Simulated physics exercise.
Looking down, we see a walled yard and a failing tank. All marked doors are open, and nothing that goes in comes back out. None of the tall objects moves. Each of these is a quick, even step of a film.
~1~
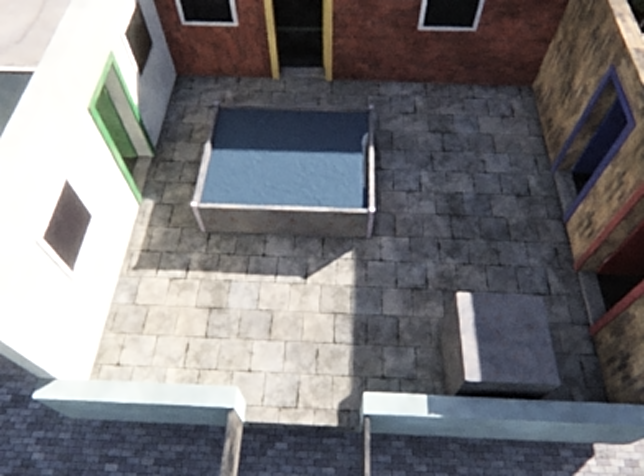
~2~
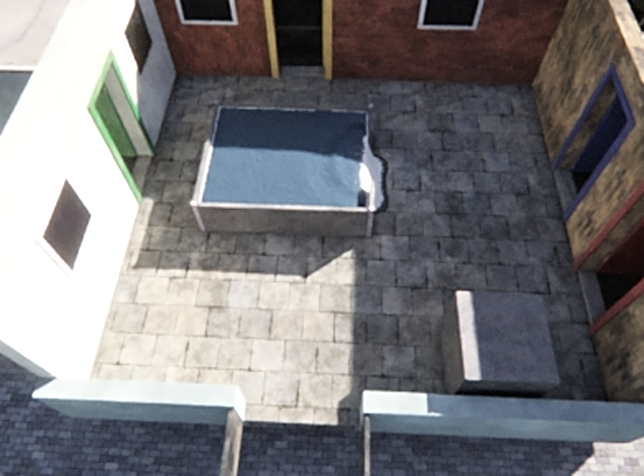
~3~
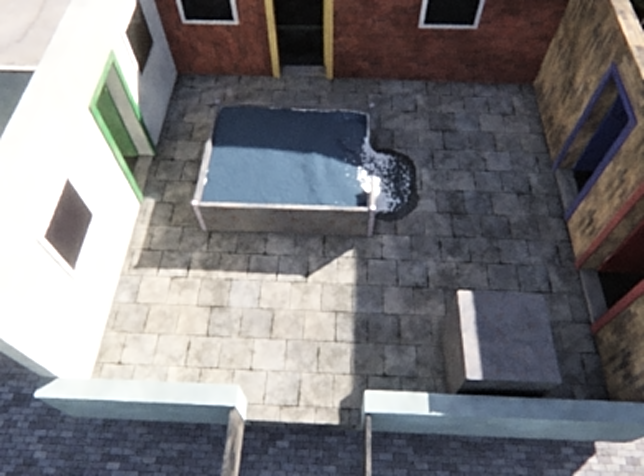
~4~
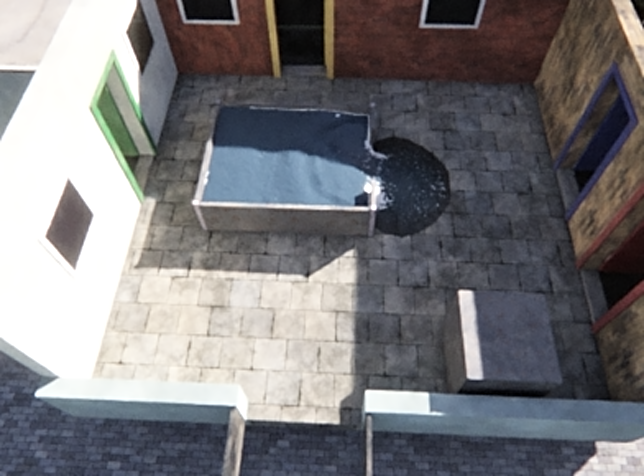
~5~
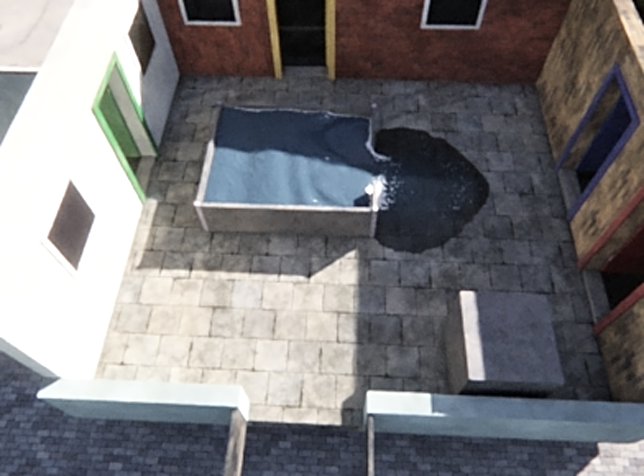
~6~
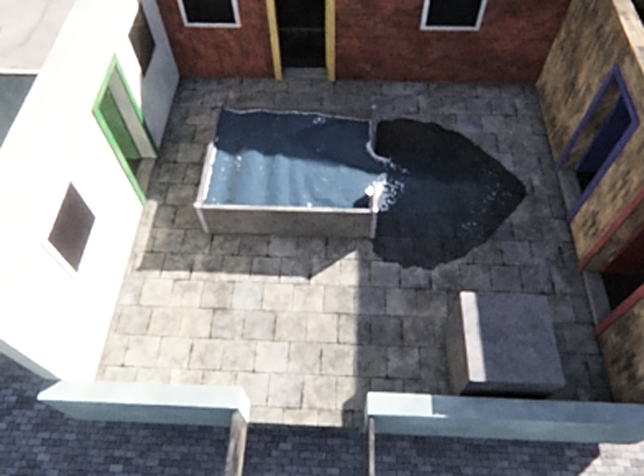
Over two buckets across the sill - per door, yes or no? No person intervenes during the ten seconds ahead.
Yellow door no, blue door yes, green door no, red door yes.
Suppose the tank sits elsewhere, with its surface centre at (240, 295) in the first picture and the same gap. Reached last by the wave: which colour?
It's the door marked green that is reached last.
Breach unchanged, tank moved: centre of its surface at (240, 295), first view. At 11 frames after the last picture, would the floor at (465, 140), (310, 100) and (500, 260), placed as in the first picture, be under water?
Spared, spared, hit.
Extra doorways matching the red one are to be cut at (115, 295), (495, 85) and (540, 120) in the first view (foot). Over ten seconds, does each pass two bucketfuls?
Taking them as listed, the first undershoots, the second overshoots and the third overshoots.
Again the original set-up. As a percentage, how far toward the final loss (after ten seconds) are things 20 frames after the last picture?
About 55 per cent.
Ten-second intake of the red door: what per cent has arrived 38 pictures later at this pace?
Around 60 in a hundred.
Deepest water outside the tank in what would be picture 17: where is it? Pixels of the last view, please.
Deepest point: Roughly (534, 88).
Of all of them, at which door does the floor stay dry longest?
It's the green-painted one.
A moment on, water covers 25 % of the floor; the yellow door not reached, the blue door under two buckets in, the green door not reached, the red door not reached.
Next, water covers 35 % of the floor; the yellow door not reached, the blue door far over two buckets in, the green door not reached, the red door under two buckets in.
Then, water covers 40 % of the floor; the yellow door not reached, the blue door far over two buckets in, the green door not reached, the red door over two buckets in.
Later, water covers 60 % of the floor; the yellow door wet at the sill, nothing in, the blue door far over two buckets in, the green door not reached, the red door far over two buckets in.
In the end, water covers 90 % of the floor; the yellow door wet at the sill, nothing in, the blue door far over two buckets in, the green door wet at the sill, nothing in, the red door far over two buckets in.
